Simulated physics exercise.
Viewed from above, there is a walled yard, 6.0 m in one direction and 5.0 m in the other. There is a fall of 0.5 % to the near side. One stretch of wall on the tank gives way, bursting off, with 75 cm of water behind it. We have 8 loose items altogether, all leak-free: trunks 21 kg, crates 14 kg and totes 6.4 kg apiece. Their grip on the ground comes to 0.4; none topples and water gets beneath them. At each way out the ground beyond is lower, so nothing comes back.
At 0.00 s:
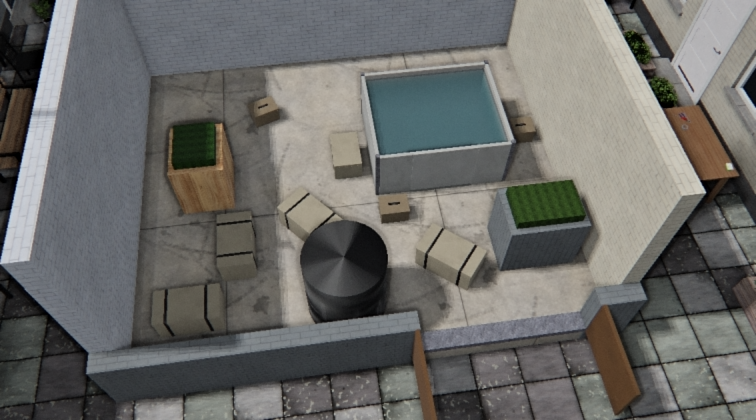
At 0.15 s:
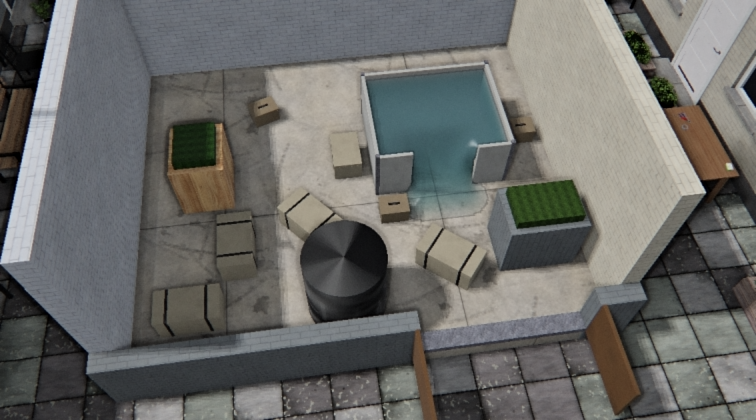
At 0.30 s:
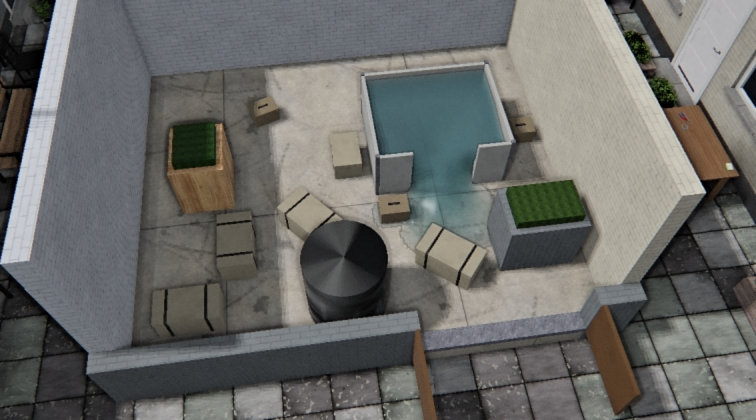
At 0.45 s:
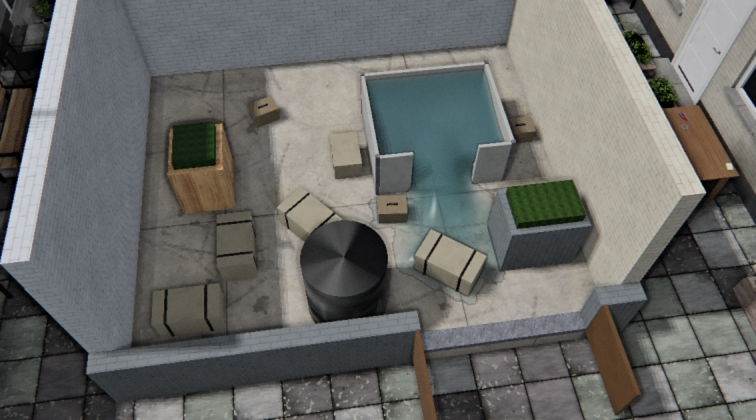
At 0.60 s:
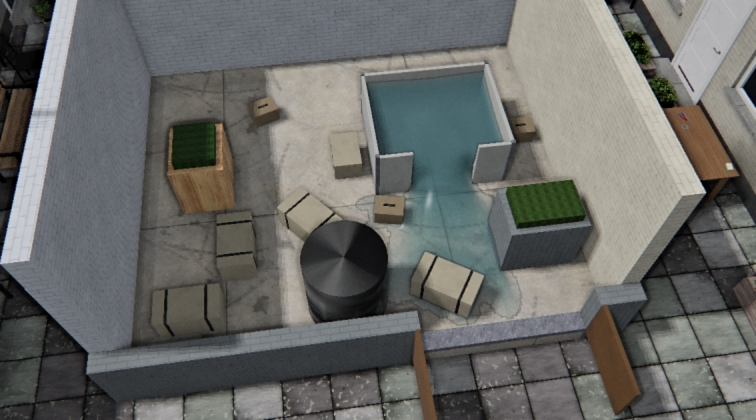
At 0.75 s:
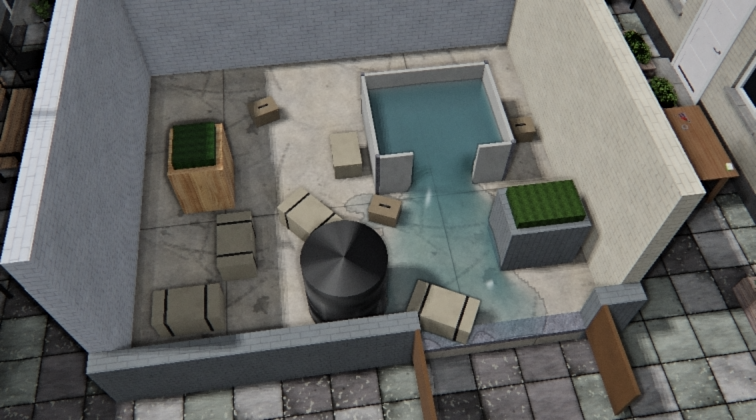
Water bursts through the front wall of a raised blue-green pool in a walled yard seen from above, spreads across the pale floor toward the near side, and pushes a strapped beige trunk nearer the low front wall, while a small tan box shifts slightly left. A dark round tank stands front centre, with green-topped planters left and right. Other beige boxes and the camera stay still.
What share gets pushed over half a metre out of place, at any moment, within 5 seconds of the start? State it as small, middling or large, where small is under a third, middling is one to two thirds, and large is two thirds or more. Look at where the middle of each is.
Small.
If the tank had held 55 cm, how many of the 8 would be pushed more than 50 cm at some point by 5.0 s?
So the tally would be 2.
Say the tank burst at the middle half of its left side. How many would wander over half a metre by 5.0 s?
Then it comes to 4 of them.
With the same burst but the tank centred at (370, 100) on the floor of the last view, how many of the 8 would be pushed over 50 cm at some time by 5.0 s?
That gives 5 of them.
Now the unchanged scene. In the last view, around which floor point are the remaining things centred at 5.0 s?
Near (320, 188).
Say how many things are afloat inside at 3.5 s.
Tally: 0 of them.
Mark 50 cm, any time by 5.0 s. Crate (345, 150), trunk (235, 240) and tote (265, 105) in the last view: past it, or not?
Result, in order: Undershooting / undershooting / undershooting.
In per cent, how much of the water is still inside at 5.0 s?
Close to 48 in a hundred parts remain.
After 1.1 s 1 of 8 are over 50 cm from their spots; 0 afloat.
After 2.2 s 1 of 8 are over 50 cm from their spots; 0 afloat.
After 3.5 s 2 of 8 are over 50 cm from their spots; 0 afloat.
After 5.0 s 2 of 8 are over 50 cm from their spots, and 2 have been at some point; 0 afloat.
